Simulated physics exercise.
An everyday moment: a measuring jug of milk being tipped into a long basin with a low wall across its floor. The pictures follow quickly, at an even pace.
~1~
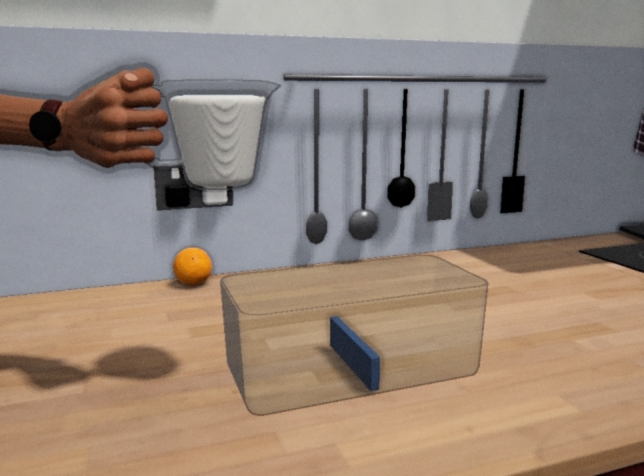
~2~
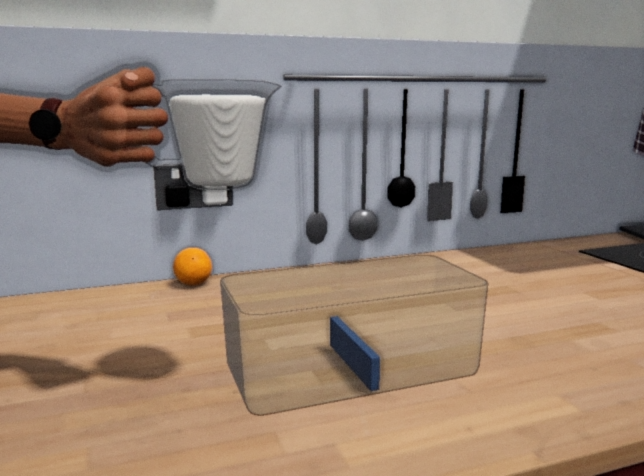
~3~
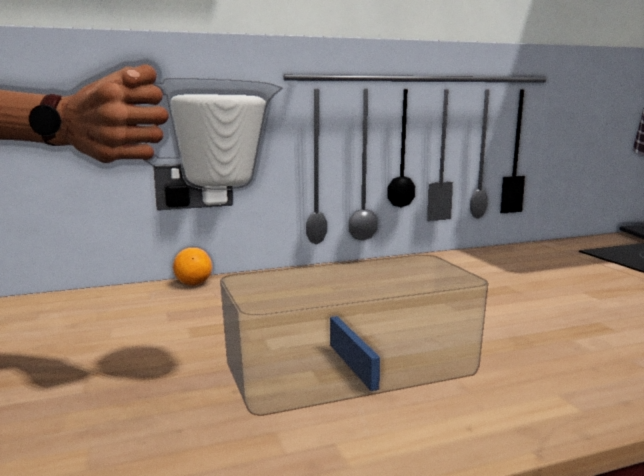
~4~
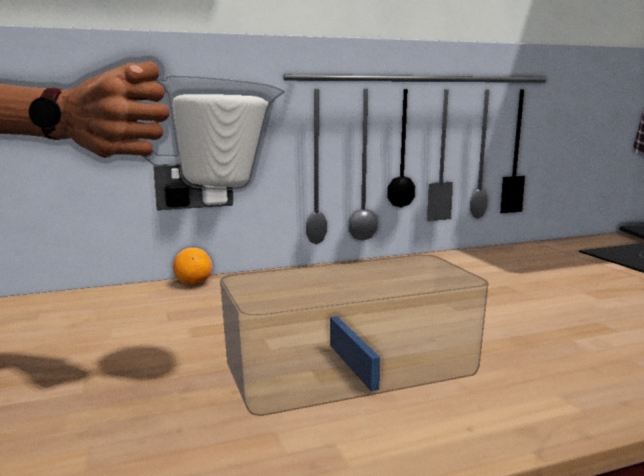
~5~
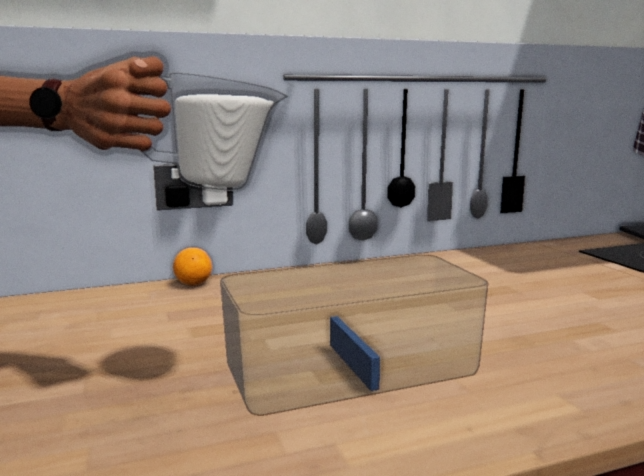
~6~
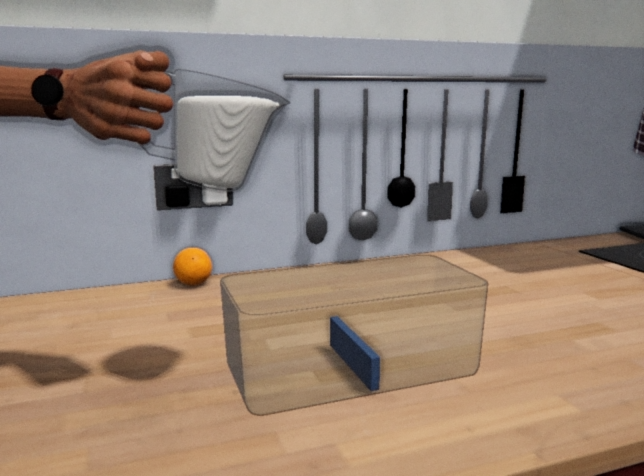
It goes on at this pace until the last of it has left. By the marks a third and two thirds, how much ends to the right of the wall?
In the end less than a third is right of the wall.
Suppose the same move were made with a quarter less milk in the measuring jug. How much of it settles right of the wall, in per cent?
It comes to 5 per cent or so.
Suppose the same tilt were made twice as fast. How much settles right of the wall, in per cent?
Near 15 %.
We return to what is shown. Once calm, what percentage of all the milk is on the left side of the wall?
Close to 70 per cent.
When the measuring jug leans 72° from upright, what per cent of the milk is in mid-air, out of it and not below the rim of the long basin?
Some 25 per cent.
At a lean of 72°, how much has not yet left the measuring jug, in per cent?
Near 65 %.
A moment on, the tilt is 72° and 64 per cent is still to pour, 5 is left of the wall and 4 right of it.
Next, the tilt is 107° and 8 per cent is still to pour, 52 is left of the wall and 23 right of it.
Then the tilt is 112° and 0 per cent is still to pour, 71 is left of the wall and 25 right of it.
Later the tilt is 112° and 0 per cent is still to pour, 71 is left of the wall and 25 right of it.
Finally, 71 per cent lies left of the wall, 25 right of it and 3 outside.
